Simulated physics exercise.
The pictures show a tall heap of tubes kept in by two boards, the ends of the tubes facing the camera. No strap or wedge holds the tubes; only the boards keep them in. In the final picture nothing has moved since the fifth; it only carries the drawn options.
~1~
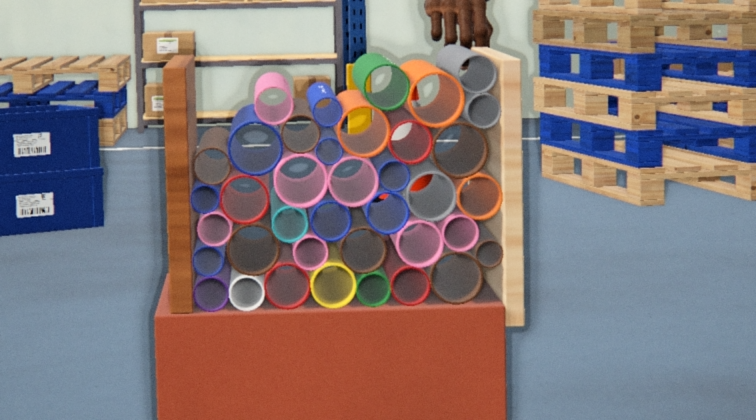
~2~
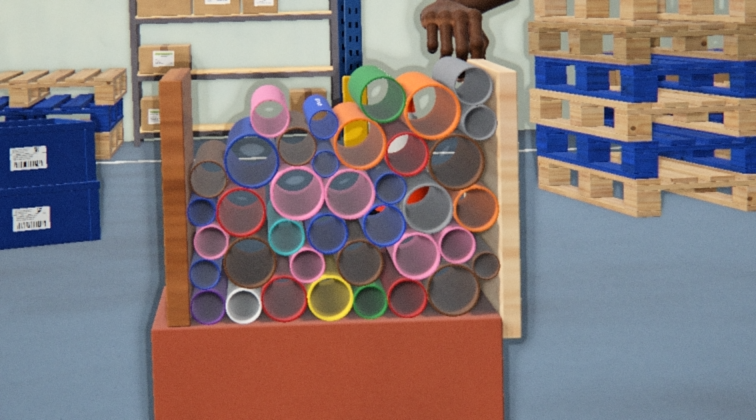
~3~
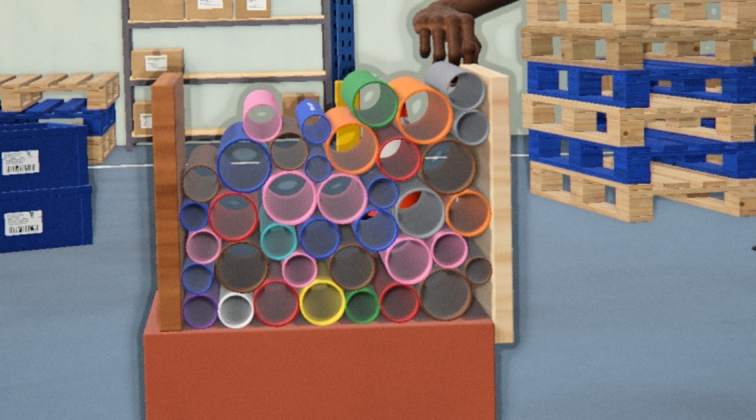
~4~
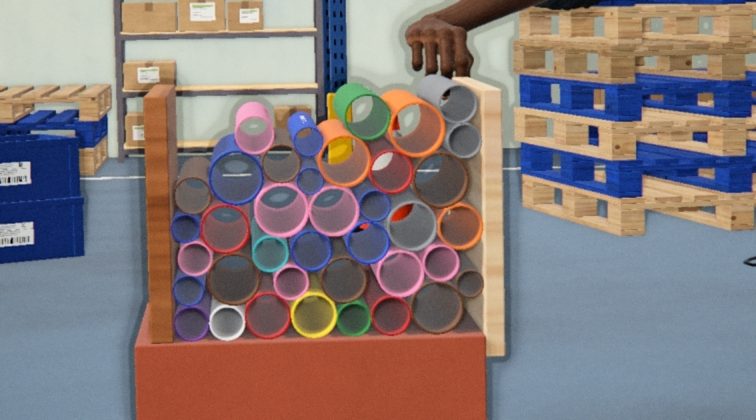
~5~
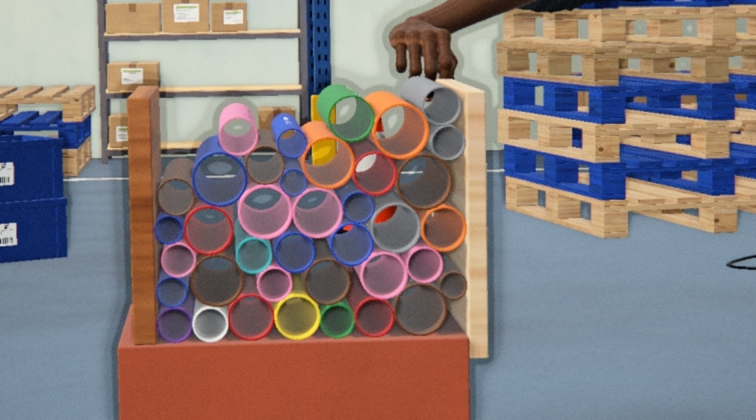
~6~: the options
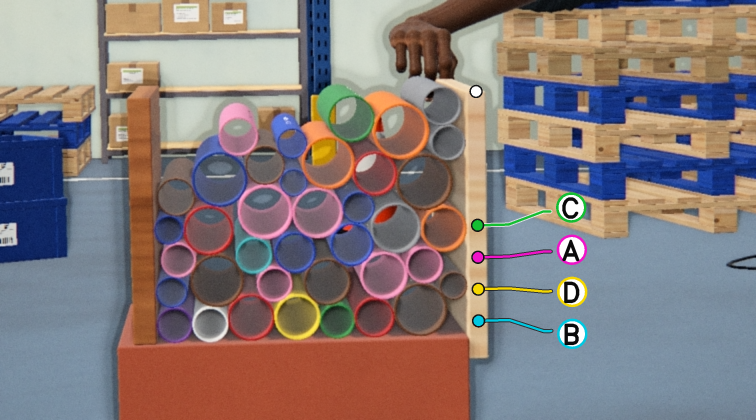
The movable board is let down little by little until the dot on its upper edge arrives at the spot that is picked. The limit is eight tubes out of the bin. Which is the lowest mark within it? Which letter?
No lower than D.
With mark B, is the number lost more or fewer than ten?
At B, more than ten.
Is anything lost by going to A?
At A: Yes.
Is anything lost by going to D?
Yes, at D.
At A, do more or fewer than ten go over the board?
Fewer than ten.
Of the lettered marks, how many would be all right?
Three of them.
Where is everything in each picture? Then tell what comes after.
An orange tube (437, 99); a grey tube (478, 74); side board (493, 176), in the first picture.
Side board (490, 188); a purple tube (208, 307), in the second picture.
A red tube (400, 303); a pink tube (450, 250), in the third picture.
A blue tube (312, 251); a pink tube (195, 259), in the fourth picture.
A red tube (376, 173); an orange tube (401, 131); a grey tube (442, 106), in the fifth picture.
On the marked copy, A at (478, 257); B at (479, 321); C at (478, 226); D at (479, 290); the white dot at (476, 91).
Taking D. A third of the way, top of the board (466, 176).
Two thirds of the way, top of the board (467, 272).
When it is over, top of the board (468, 289), about five out over the board.
As for the rest, A two out over the board; B more than eight out over the board; C two out over the board.
